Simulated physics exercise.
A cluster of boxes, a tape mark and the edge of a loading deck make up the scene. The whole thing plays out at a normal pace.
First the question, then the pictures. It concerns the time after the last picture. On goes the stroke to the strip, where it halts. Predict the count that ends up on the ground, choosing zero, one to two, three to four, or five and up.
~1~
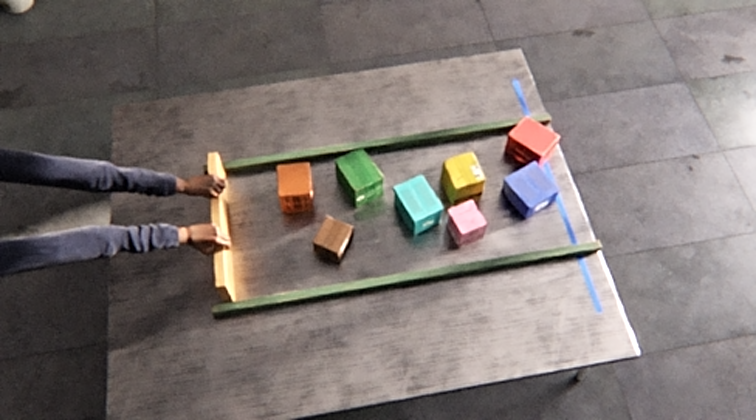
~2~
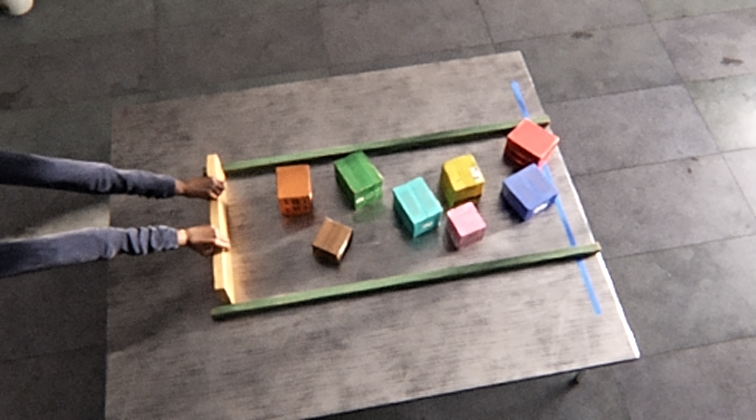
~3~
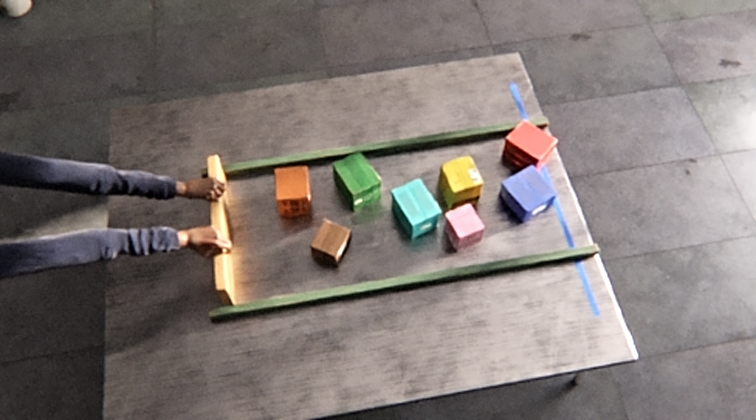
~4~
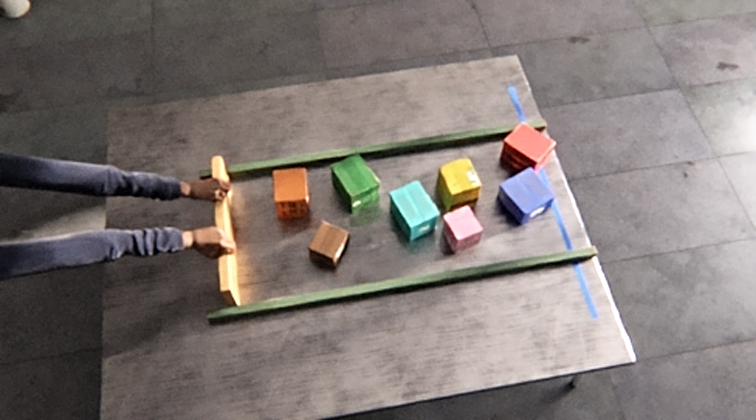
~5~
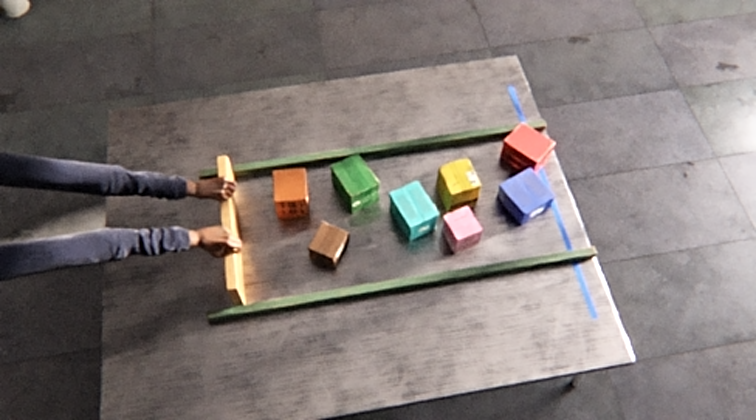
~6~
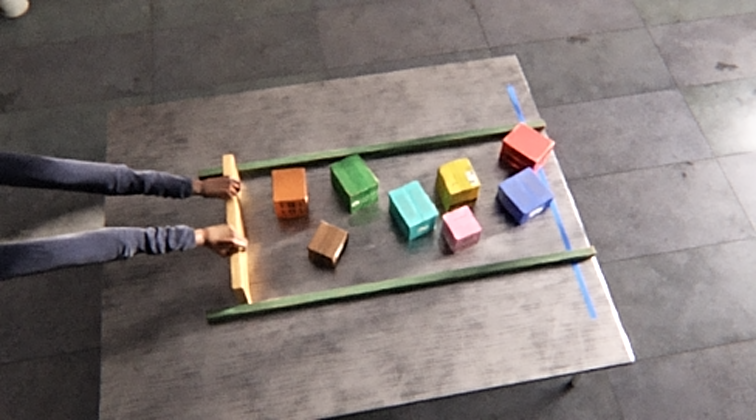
Well, the ones that get knocked off number no fewer than five.
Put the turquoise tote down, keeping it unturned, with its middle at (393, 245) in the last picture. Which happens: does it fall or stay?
In that case it leaves the top.
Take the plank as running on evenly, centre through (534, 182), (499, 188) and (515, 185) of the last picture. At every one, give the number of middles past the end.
Respectively, 5, 3 and 3.
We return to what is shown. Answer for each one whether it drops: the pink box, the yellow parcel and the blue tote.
Here's how it goes: The pink box keeps its spot, the yellow parcel topples off, the blue tote topples off.
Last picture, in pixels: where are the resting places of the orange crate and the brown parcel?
Middles: Around (555, 152) and around (569, 200).
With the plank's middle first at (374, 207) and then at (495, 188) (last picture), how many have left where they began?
The first number is 4, the next one 8.
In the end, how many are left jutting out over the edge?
Count: 3.
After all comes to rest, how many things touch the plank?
That number would be 3.
Soon after, none off yet; red crate at rest near (526, 149); blue tote at rest near (524, 196); yellow parcel at rest near (457, 185).
After that, none off yet; red crate at rest near (526, 149); blue tote displaced a little near (533, 197); yellow parcel displaced about its own width near (491, 182).
And then, one off so far; red crate tilting a little near (564, 144); blue tote on its way down near (592, 247); yellow parcel displaced well along near (566, 176).
In the end, the number that fall off is five or more; gone, green parcel, turquoise tote, yellow parcel, blue tote and red crate.
